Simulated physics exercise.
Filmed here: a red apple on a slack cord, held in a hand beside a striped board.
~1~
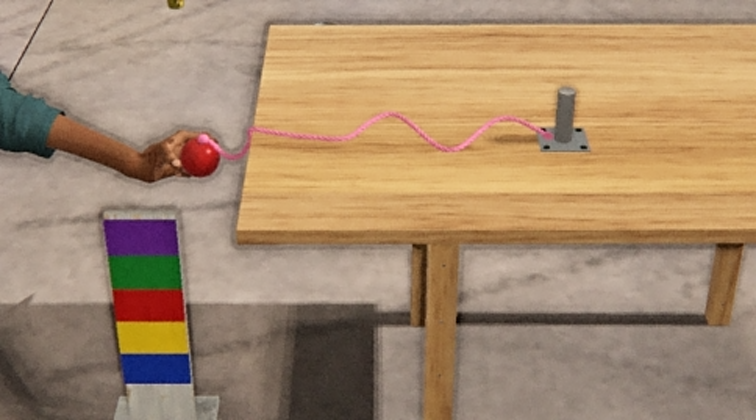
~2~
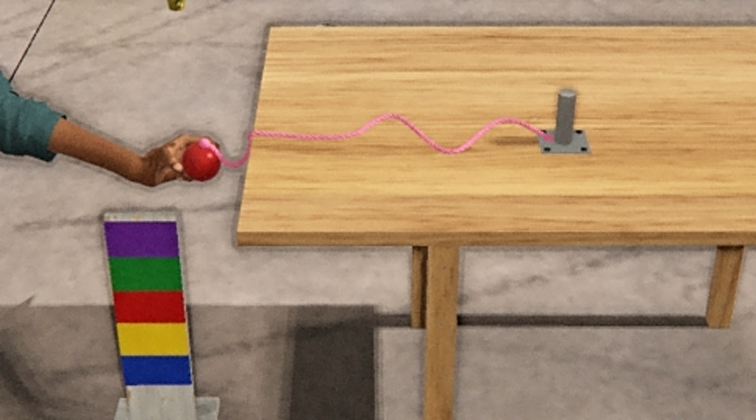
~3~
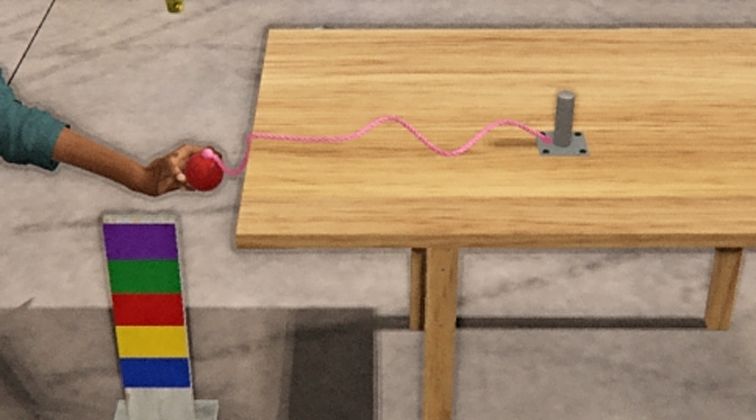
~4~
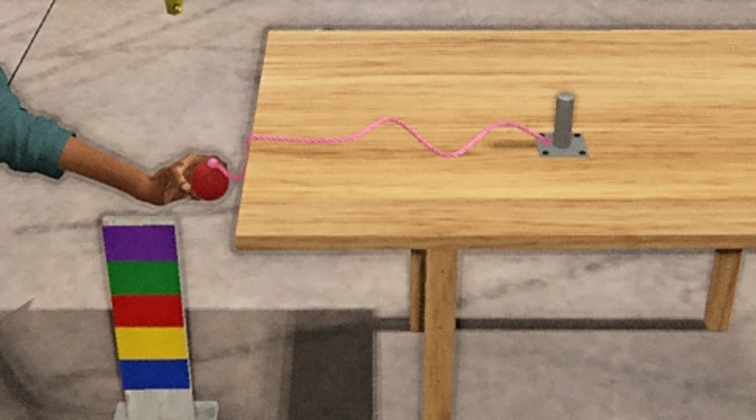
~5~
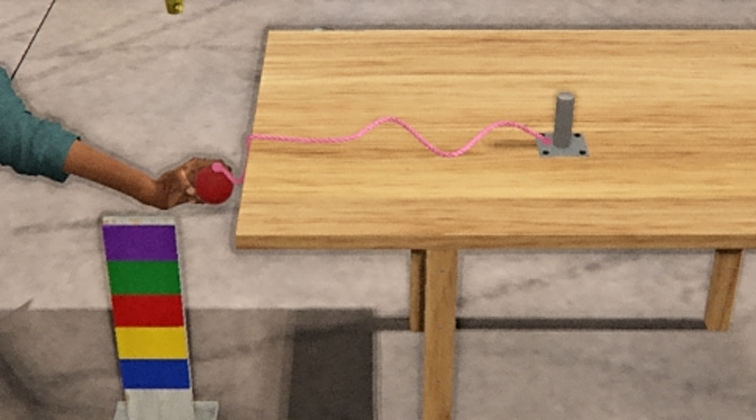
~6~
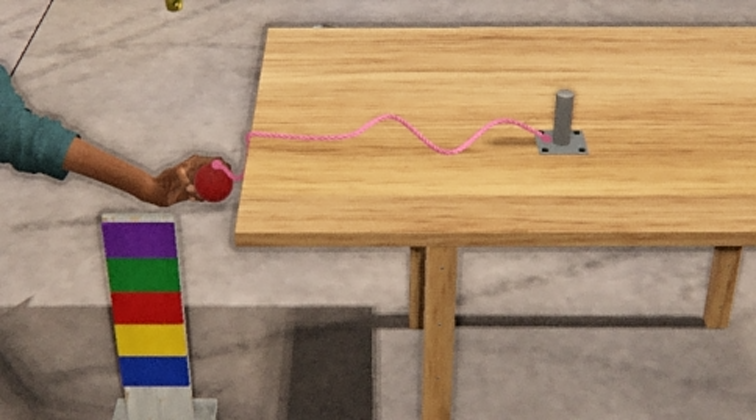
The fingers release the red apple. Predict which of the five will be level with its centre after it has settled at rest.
I predict red.
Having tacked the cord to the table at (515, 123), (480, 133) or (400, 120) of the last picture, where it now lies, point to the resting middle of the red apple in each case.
(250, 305), (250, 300), (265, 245).
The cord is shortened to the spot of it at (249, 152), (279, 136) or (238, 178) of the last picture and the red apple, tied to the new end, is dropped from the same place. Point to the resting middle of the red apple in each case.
One spot per try: (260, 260), (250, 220), and (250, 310).
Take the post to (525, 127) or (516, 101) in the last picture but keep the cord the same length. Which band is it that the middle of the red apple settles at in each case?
First try: Yellow; second try: Yellow.
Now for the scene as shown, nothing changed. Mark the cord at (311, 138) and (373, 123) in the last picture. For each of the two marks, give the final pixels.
They go to (252, 173) and to (276, 128).
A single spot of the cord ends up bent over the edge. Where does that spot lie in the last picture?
(357, 133).
Soon after, apple near (233, 301); level with red.
Then, apple near (294, 301); level with red.
Further on, apple near (253, 308); level with red.
At rest, apple near (255, 308); level with red. Its centre hangs level with the red band.
